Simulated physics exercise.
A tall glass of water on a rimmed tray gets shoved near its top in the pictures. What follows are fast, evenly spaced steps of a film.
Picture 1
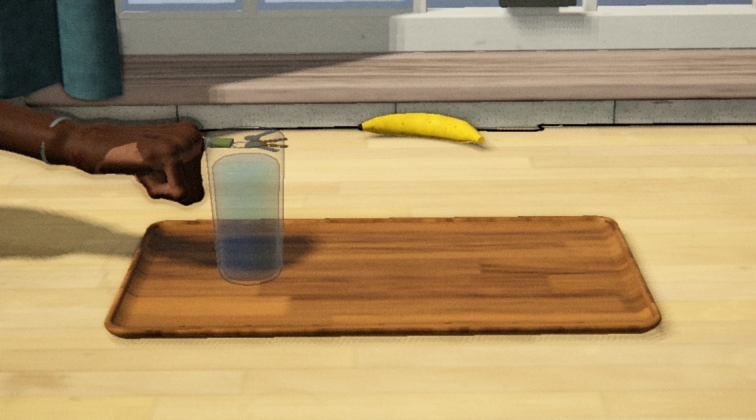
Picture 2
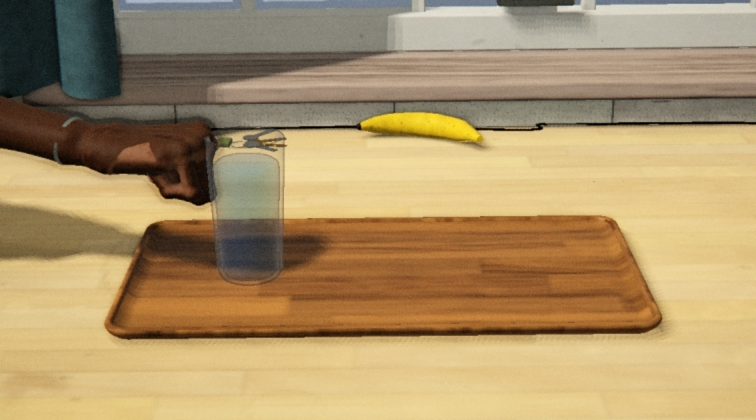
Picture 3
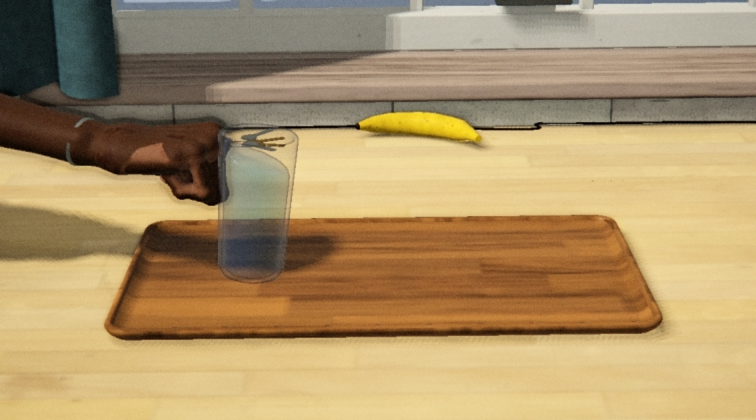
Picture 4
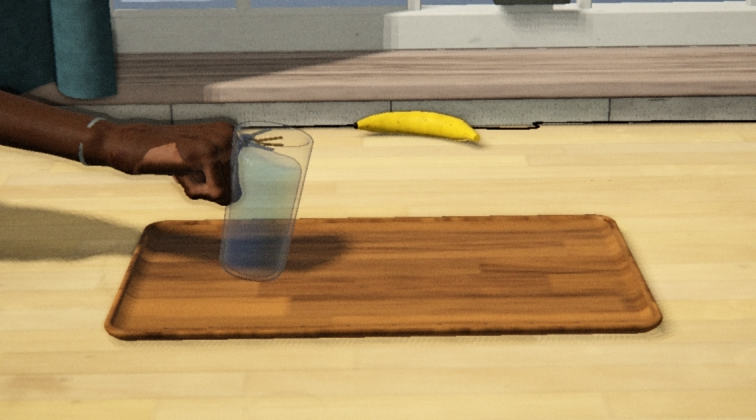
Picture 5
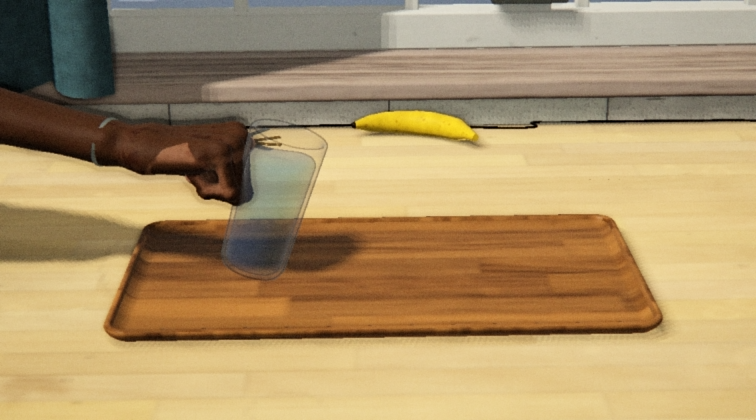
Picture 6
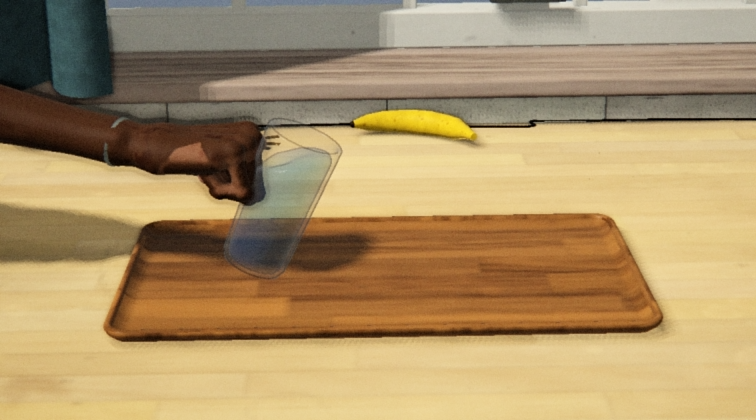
A hand reached in from the left and pushed the top of a tall glass of water on a wooden tray, and the glass leaned steadily to the right as the water shifted inside.
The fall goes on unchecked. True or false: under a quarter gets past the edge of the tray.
False.
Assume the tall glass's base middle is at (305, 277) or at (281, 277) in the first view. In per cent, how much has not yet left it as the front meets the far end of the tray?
Roughly 65 percent in the first spot and 65 percent in the second.
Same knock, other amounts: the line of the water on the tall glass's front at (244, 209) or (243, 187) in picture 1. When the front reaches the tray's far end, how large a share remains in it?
About 60 per cent first, about 65 per cent second.
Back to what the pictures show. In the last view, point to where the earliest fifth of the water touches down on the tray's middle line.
Around (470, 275).
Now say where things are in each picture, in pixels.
It leans 0°; its right rim is at (282, 139); the water meets the walls at (213, 162) and (280, 161); the tray's far rim is at (634, 266); the tray is clear ahead, in the first frame.
It leans 0°; its right rim is at (282, 139); the water meets the walls at (212, 161) and (280, 161), in the second frame.
It leans 6°; its right rim is at (296, 140); the water meets the walls at (224, 140) and (290, 167), in the third frame.
It leans 11°; its right rim is at (311, 143); the water meets the walls at (239, 136) and (303, 166), in the fourth frame.
It leans 17°; its right rim is at (325, 147); the water meets the walls at (247, 161) and (316, 159), in the fifth frame.
It leans 23°; its right rim is at (339, 152); the water meets the walls at (252, 180) and (332, 153), in the sixth frame.
A moment on, the tall glass is falling and 100 per cent is in the glass, 0 on the tray and 0 above or beyond its rim.
Next, the tall glass lies on its side and 66 per cent is in the glass, 25 on the tray and 9 above or beyond its rim.
Then the tall glass lies on its side and 41 per cent is in the glass, 39 on the tray and 20 above or beyond its rim.
Later the tall glass lies on its side and 23 per cent is in the glass, 34 on the tray and 43 above or beyond its rim.
In the end 52 per cent is held by tray and glass, 48 is off the tray.
